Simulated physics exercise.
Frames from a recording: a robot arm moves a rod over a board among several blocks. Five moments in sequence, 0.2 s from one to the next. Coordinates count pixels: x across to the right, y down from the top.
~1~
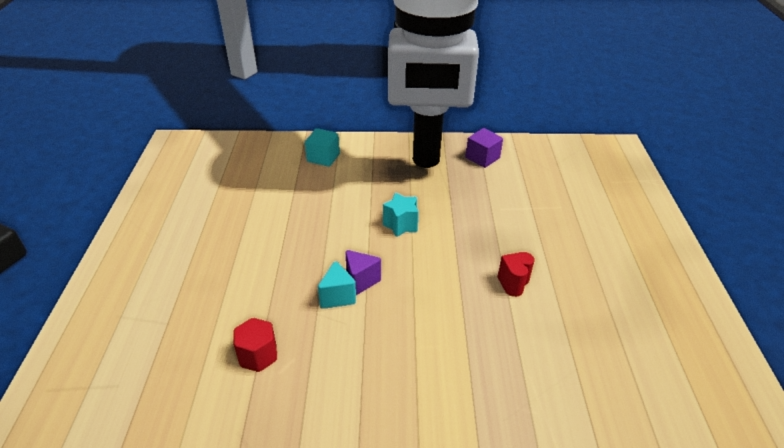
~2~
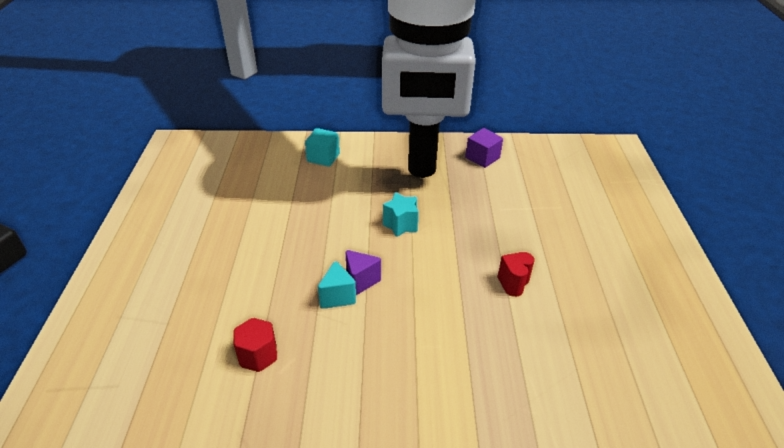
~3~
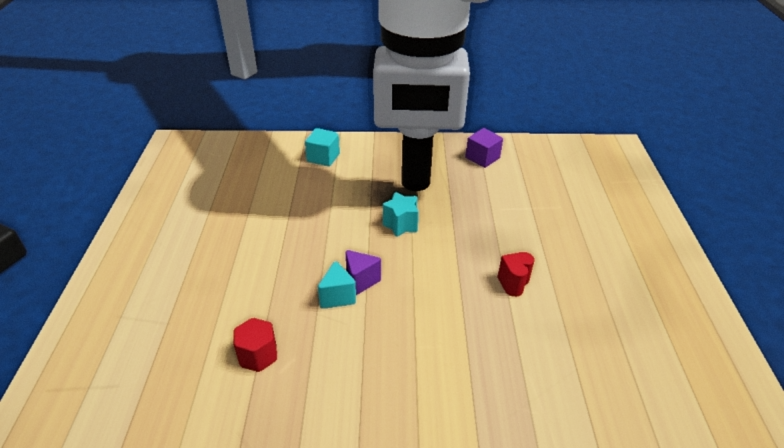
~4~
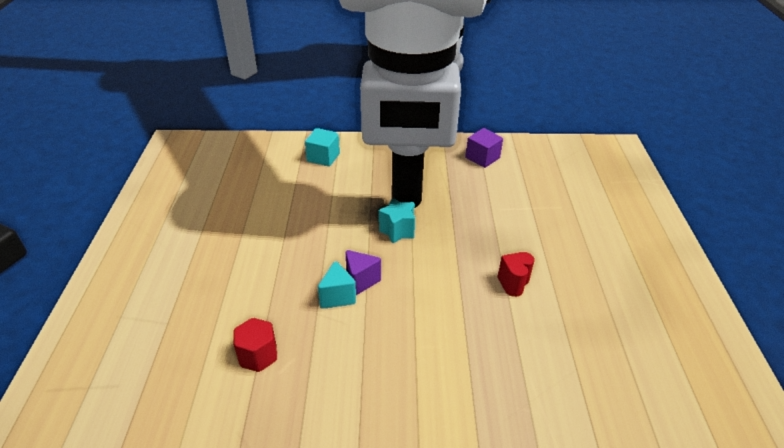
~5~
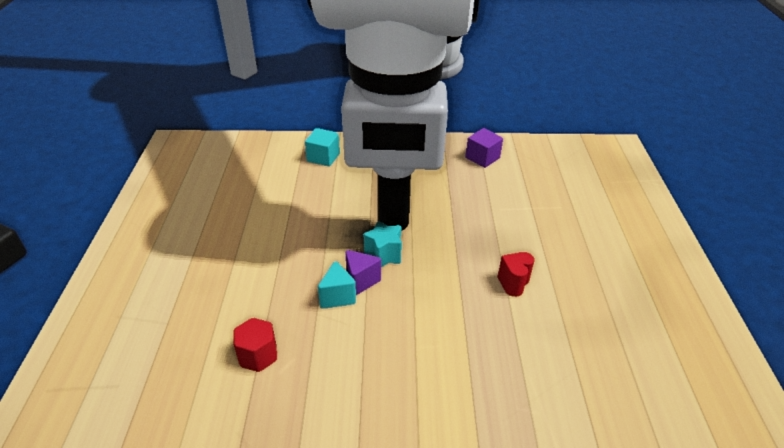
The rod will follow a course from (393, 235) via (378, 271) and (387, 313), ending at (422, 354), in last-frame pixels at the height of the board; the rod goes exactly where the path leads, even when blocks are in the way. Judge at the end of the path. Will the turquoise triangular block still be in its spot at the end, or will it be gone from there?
The block moves away from its spot.
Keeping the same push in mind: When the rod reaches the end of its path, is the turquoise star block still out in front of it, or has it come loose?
When the path is over, you would find the turquoise star block off to the side or behind the rod.
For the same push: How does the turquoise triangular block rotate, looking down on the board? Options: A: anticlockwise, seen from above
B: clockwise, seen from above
My pick is B.
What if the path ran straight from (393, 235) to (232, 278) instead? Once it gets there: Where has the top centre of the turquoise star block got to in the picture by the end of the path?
It will end up at (366, 244).
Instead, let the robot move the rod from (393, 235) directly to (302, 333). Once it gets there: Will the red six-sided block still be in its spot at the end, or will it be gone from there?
That block ends up displaced.
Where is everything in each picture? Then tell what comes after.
Tip of the rod at (426, 160), middles of tops, turquoise triangular block at (336, 276), purple triangular block at (360, 260), turquoise star block at (402, 203), in the first picture.
Rod at (422, 170), nothing pushed, in the second picture.
Rod at (416, 183), nothing pushed, in the third picture.
Rod at (407, 200), turquoise star block at (399, 209), in the fourth picture.
Rod at (393, 223), turquoise triangular block at (336, 276), purple triangular block at (360, 260), turquoise star block at (384, 233), in the fifth picture.
On the path given first. One third of the way, rod at (378, 258); turquoise triangular block at (326, 281), turned 35° clockwise; purple triangular block at (352, 290), turned 25° clockwise; turquoise star block at (373, 273).
Two thirds of the way, rod at (388, 302); turquoise triangular block at (326, 281), turned 35° clockwise; purple triangular block at (339, 326), turned 50° clockwise; turquoise star block at (372, 319), turned 15° clockwise.
At the end, rod at (423, 341); turquoise triangular block at (326, 281), turned 35° clockwise; purple triangular block at (338, 328), turned 60° clockwise; turquoise star block at (377, 333), turned 50° clockwise.
